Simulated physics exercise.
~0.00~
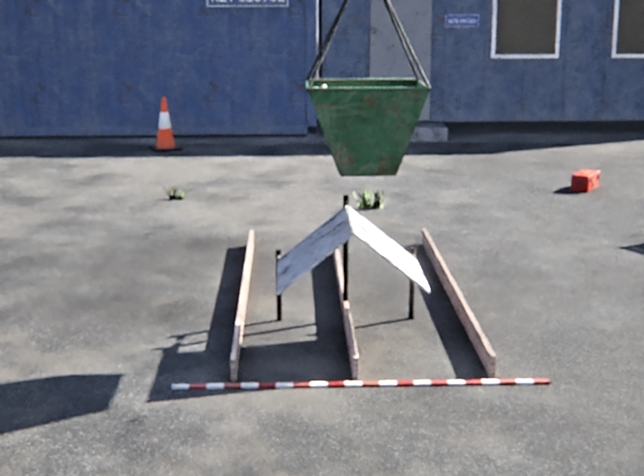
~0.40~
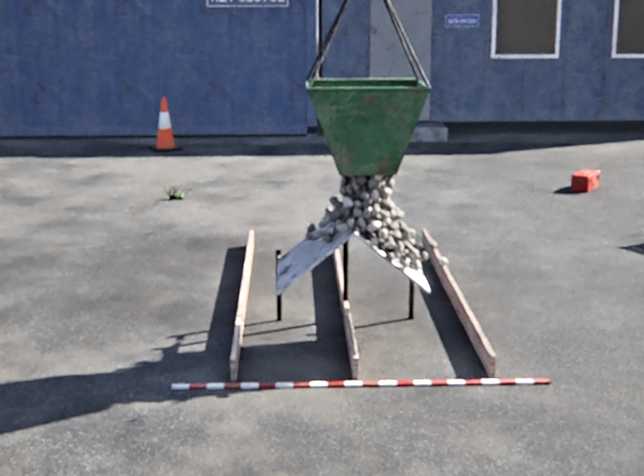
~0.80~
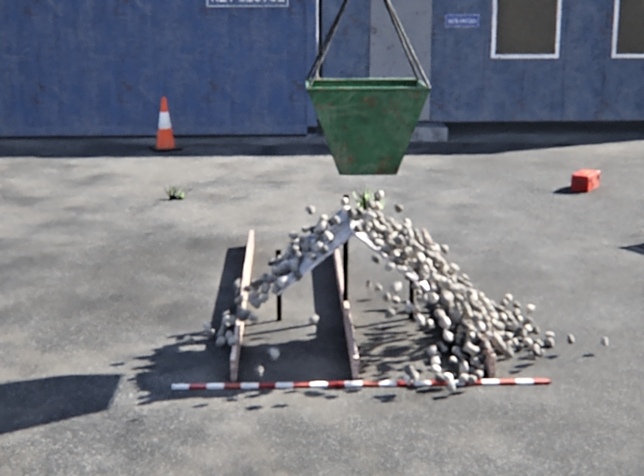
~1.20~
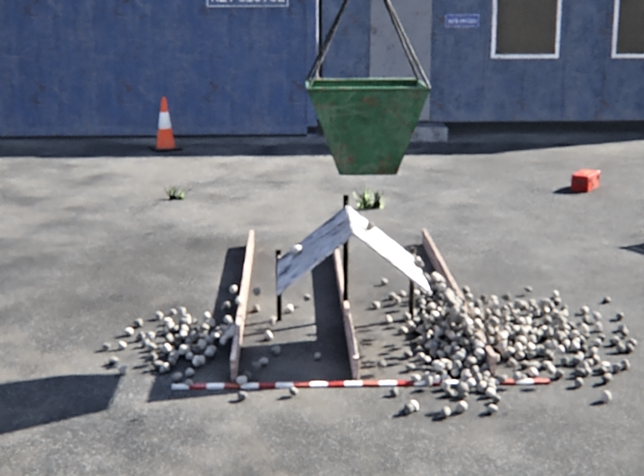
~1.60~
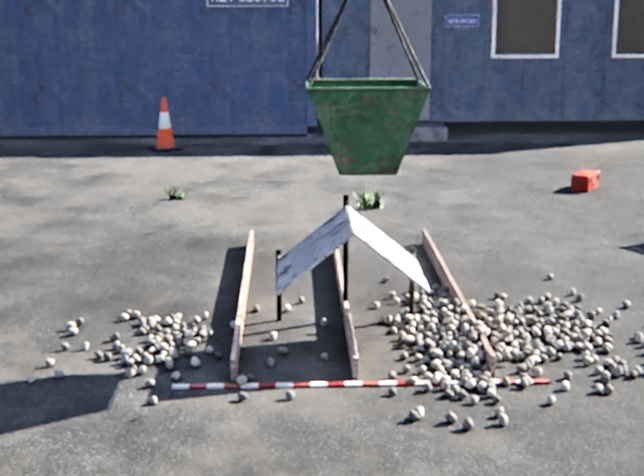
At first, a green skip hangs still above a fixed steel ridge with two sloping sides, set over planks on grey ground with a red and white banded pole in front. Round, pale stones pour from the bottom of the skip onto the peak and split both ways. Soon the skip is empty, and the stones tumble down the slopes, more of them to the right. They clear the steel and scatter across the ground. At the end, the largest share lies in the right bay, many rest beyond it, a smaller patch sits left of the planks, and only a few stones remain in the left bay.
